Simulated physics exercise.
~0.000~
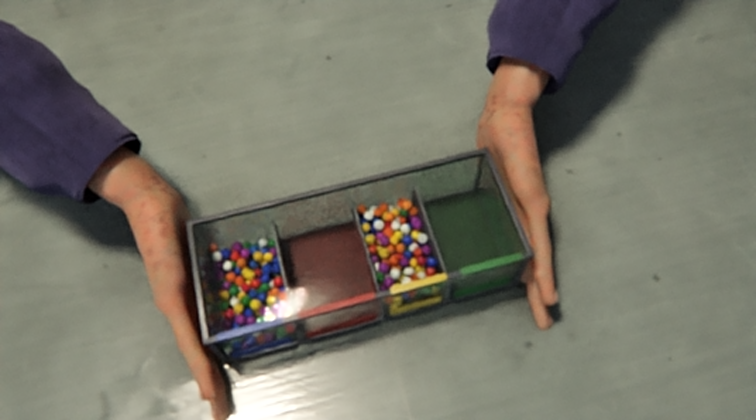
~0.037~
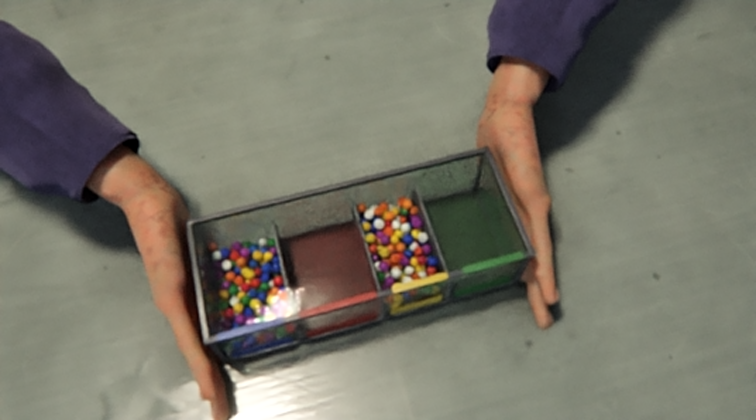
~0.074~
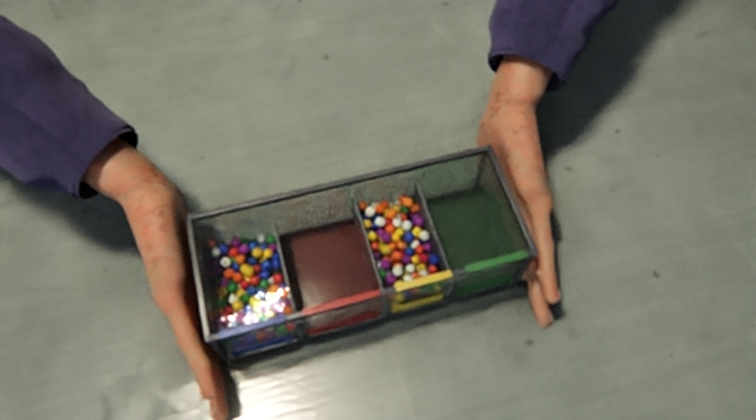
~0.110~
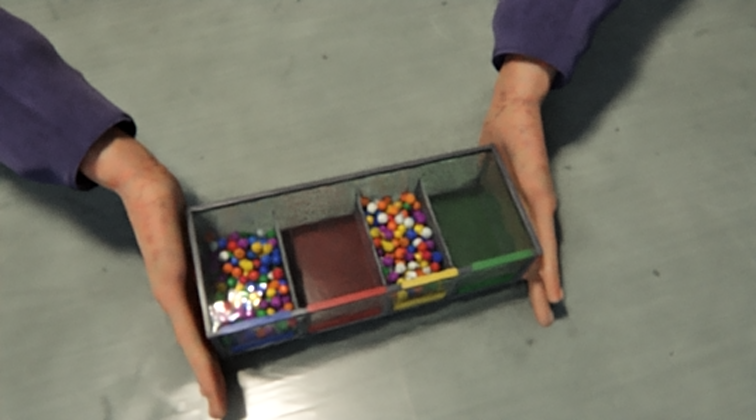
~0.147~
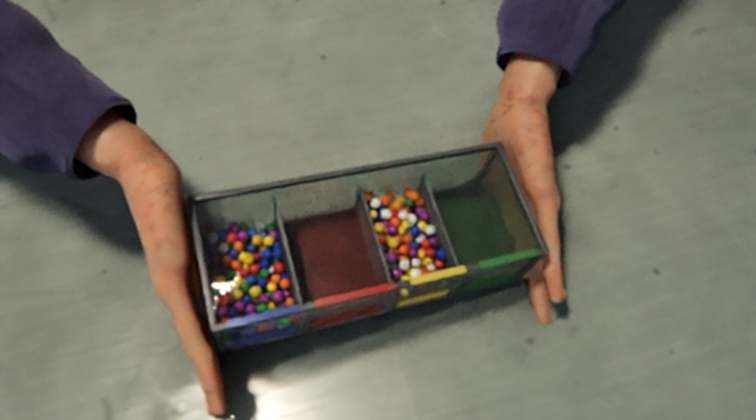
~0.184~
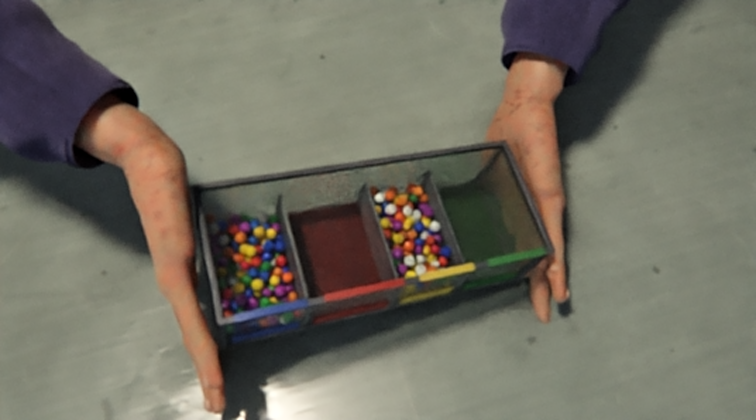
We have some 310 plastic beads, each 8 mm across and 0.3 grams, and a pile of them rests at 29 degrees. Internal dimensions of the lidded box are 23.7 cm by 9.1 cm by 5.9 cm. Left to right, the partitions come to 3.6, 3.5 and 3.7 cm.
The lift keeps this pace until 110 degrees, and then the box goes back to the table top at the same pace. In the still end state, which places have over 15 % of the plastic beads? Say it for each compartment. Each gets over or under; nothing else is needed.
Red ends under. Blue ends under. Green ends over. Yellow ends over.
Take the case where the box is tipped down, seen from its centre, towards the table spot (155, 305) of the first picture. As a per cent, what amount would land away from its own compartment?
Some 60 per cent.
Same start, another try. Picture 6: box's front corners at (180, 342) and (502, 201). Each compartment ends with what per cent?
Red = 10 %; blue = 90 %; green = 0 %; yellow = 5 %.
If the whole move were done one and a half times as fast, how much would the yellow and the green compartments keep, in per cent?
That gives yellow 25 percent and green 70 percent.
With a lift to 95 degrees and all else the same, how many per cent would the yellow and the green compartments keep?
Then yellow would get 30 per cent and green 55 per cent.
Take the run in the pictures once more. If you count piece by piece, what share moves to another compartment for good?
The answer is close to 80 percent.
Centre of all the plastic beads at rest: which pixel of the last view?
Est. centre at rest: (463, 252) px.
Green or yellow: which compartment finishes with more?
More settles in the green compartment.
After 1.11 s, tilt 110 degrees; red 10 %, blue 25 %, green 30 %, yellow 35 %.
After 1.72 s, tilt 50 degrees; red 5 %, blue 5 %, green 70 %, yellow 25 %.
Then, at 2.39 s, tilt 0 degrees; red 5 %, blue 5 %, green 70 %, yellow 25 %.
In the end, at 2.9 s, red 5 %, blue 5 %, green 70 %, yellow 25 %.
